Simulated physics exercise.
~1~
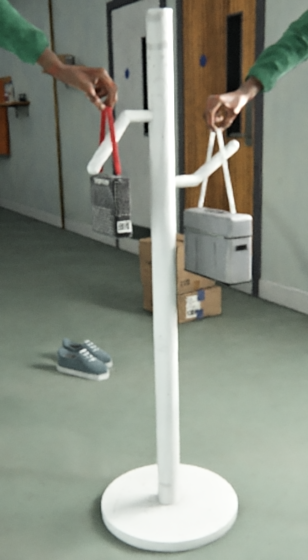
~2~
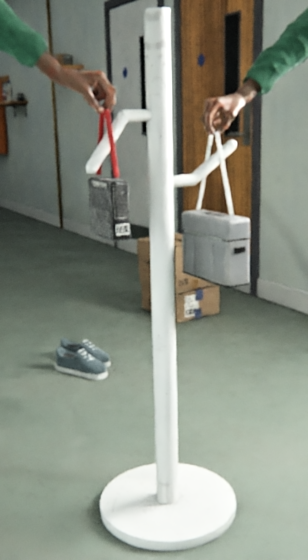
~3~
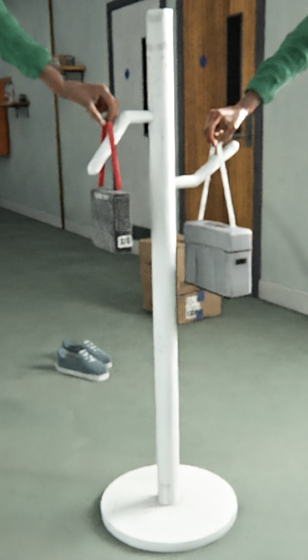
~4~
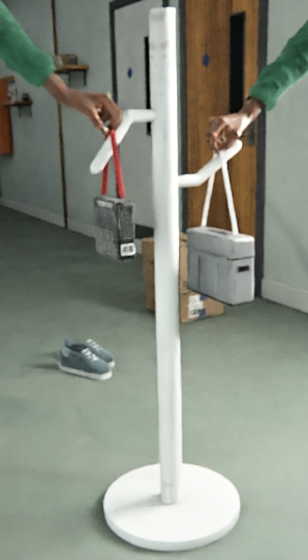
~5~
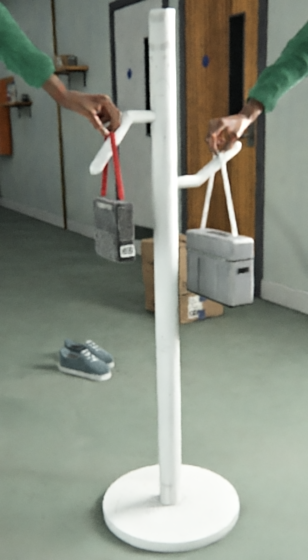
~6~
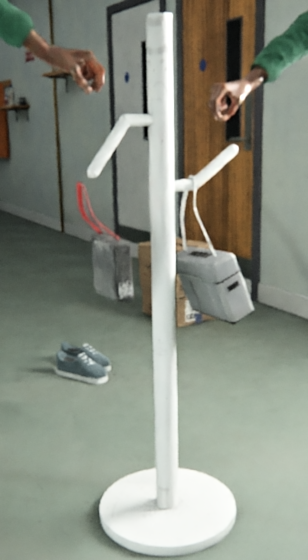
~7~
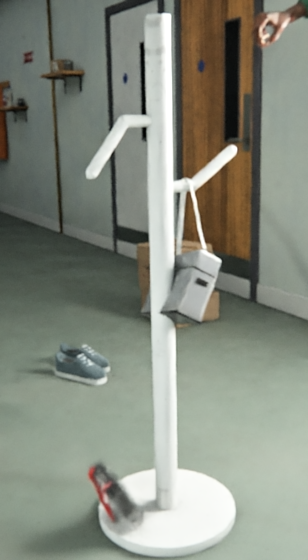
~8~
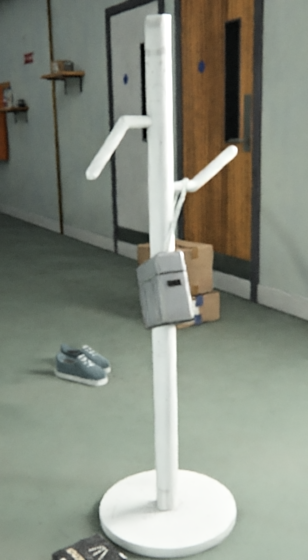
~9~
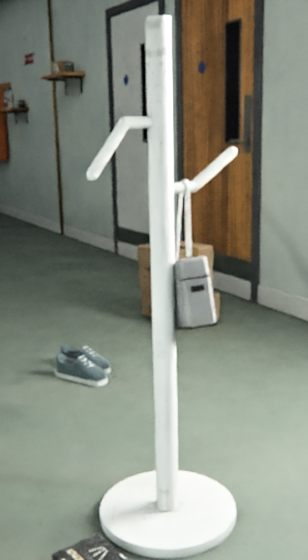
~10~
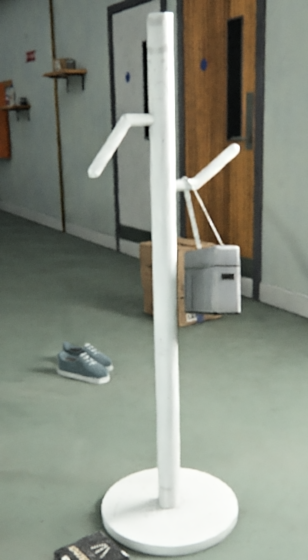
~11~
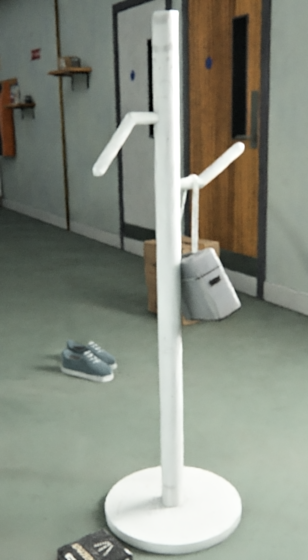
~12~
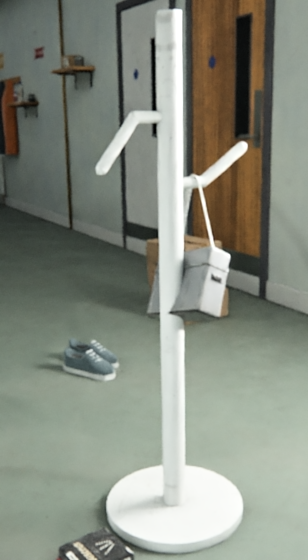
A white coat stand with two angled pegs fills the centre of a slightly swaying view down a grey-green corridor, with grey shoes, cardboard boxes and doors behind it. Two hands in green sleeves hold a dark pouch by a red loop at the left peg and a grey case by a pale strap at the right. The hands lower both, then let go and draw back. The pouch misses its hold, drops to the base and ends on its side on the floor. The grey case swings and twists beneath the right peg but stays hanging.
